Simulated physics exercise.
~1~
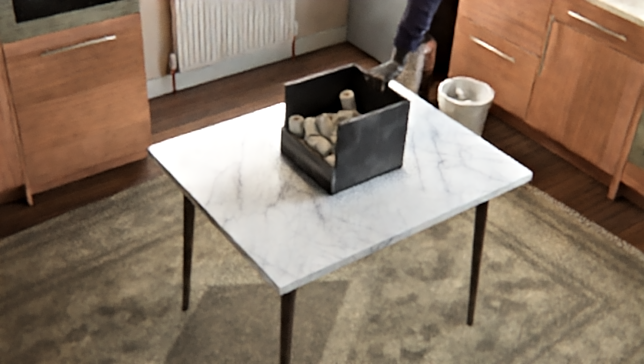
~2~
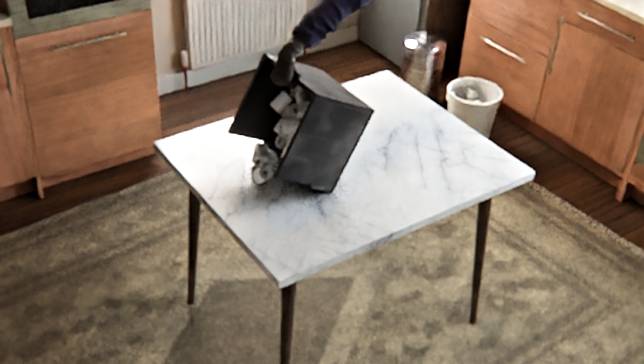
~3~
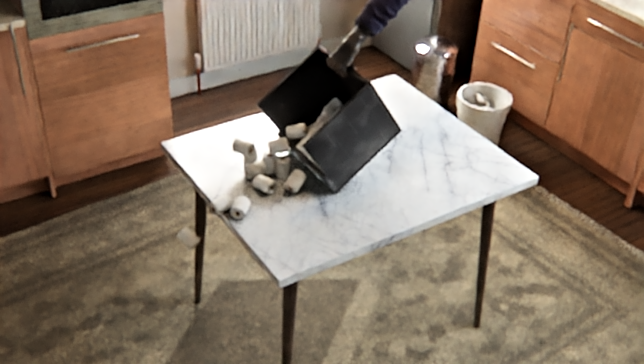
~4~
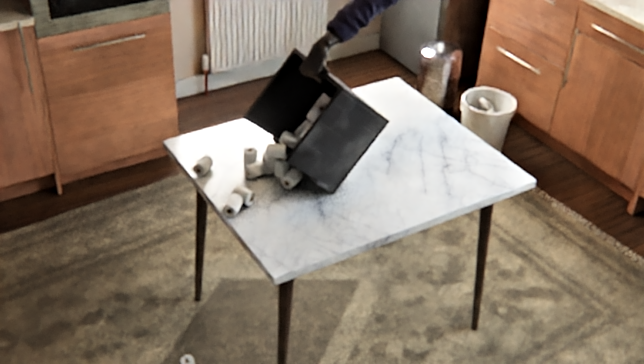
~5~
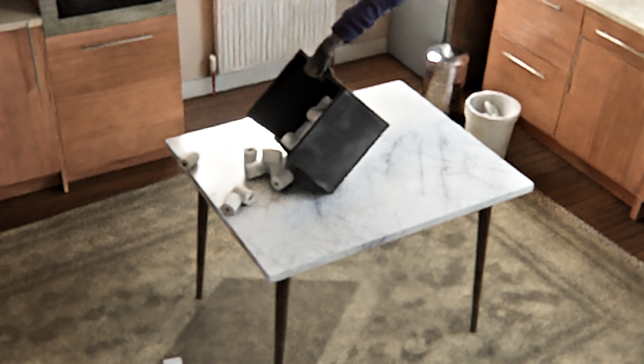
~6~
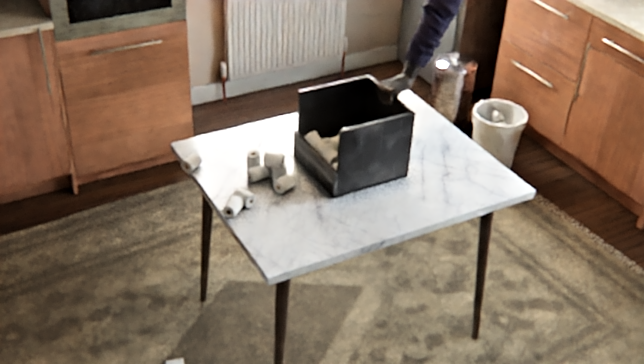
The video shows a gloved hand tipping a black basket of pale paper rolls leftward on a marble-topped table, spilling several onto the surface and at least one toward the floor, before setting it upright with some rolls still inside and others scattered on the left.
